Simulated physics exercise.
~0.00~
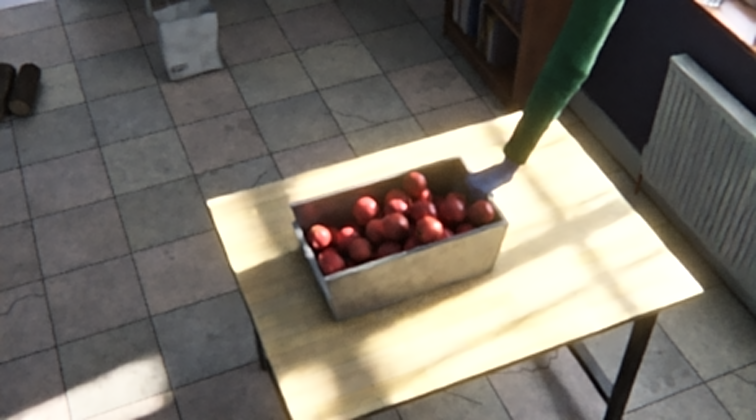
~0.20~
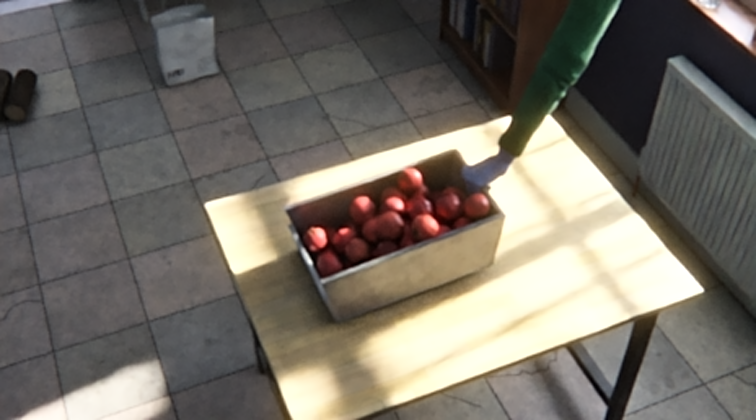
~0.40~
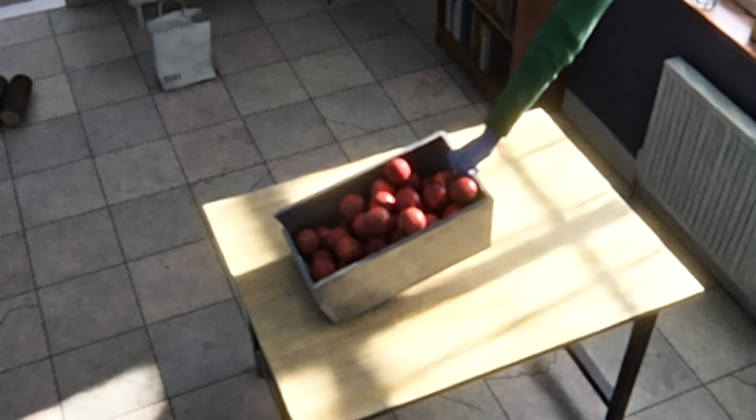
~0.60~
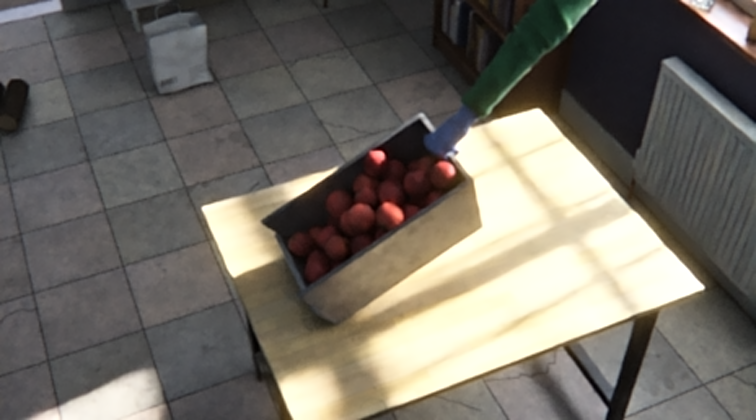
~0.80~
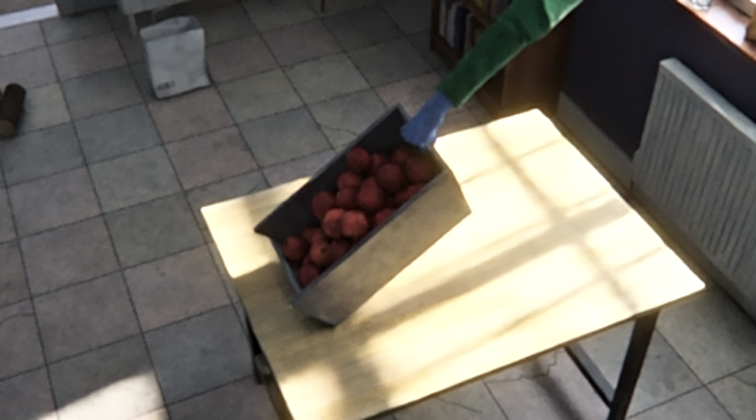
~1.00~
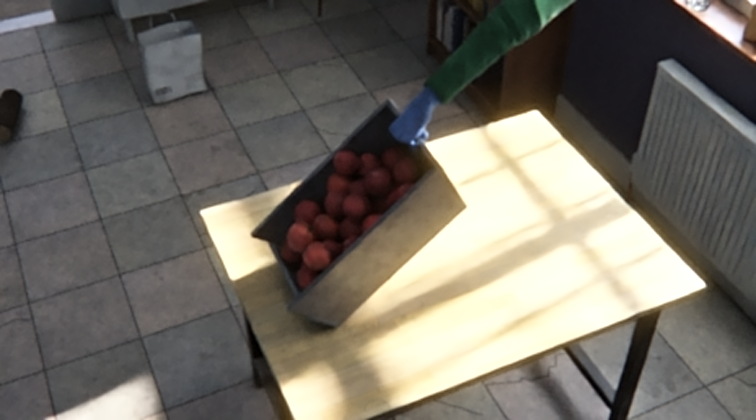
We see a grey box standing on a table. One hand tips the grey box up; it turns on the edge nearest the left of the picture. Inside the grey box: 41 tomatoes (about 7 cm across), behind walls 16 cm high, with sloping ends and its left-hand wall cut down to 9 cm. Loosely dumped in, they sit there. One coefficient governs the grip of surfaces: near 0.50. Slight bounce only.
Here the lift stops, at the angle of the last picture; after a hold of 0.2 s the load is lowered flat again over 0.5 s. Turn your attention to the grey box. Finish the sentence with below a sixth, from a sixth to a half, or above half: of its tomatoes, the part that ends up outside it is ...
The part is below a sixth.
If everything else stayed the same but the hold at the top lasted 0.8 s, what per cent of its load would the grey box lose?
The grey box would shed 10 percent of its load.
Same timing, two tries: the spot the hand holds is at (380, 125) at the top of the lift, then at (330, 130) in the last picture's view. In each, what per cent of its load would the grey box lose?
The grey box would lose 20 per cent in the first try and 40 per cent in the second.
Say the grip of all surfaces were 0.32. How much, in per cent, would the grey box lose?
In that case grey box 0 per cent.
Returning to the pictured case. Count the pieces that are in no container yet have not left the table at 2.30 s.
Estimated count: 0.
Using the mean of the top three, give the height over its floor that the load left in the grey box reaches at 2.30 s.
16 centimetres high, more or less.
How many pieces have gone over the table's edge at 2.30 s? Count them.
About 3.
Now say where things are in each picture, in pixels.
In the first frame (we follow the rim corner now nearest the camera; the camera moves round a little), grey box at (325, 279); tilt 0°; nothing out yet.
Grey box at (320, 282); tilt 4°, in the second frame.
Grey box at (309, 288); tilt 13°, in the third frame.
Grey box at (298, 296); tilt 25°, in the fourth frame.
Grey box at (289, 304); tilt 34°, in the fifth frame.
Grey box at (287, 309); tilt 38°; nothing out yet, in the sixth frame.
After 1.21 s, tilt 38°; 2 of 41 out of the grey box.
After 1.47 s, tilt 17°; 2 of 41 out of the grey box.
After 1.83 s, tilt 0°; 3 of 41 out of the grey box.
Outcome (at 2.30 s), 3 of 41 out of the grey box. Asked share, 3 of 41, 7 per cent.
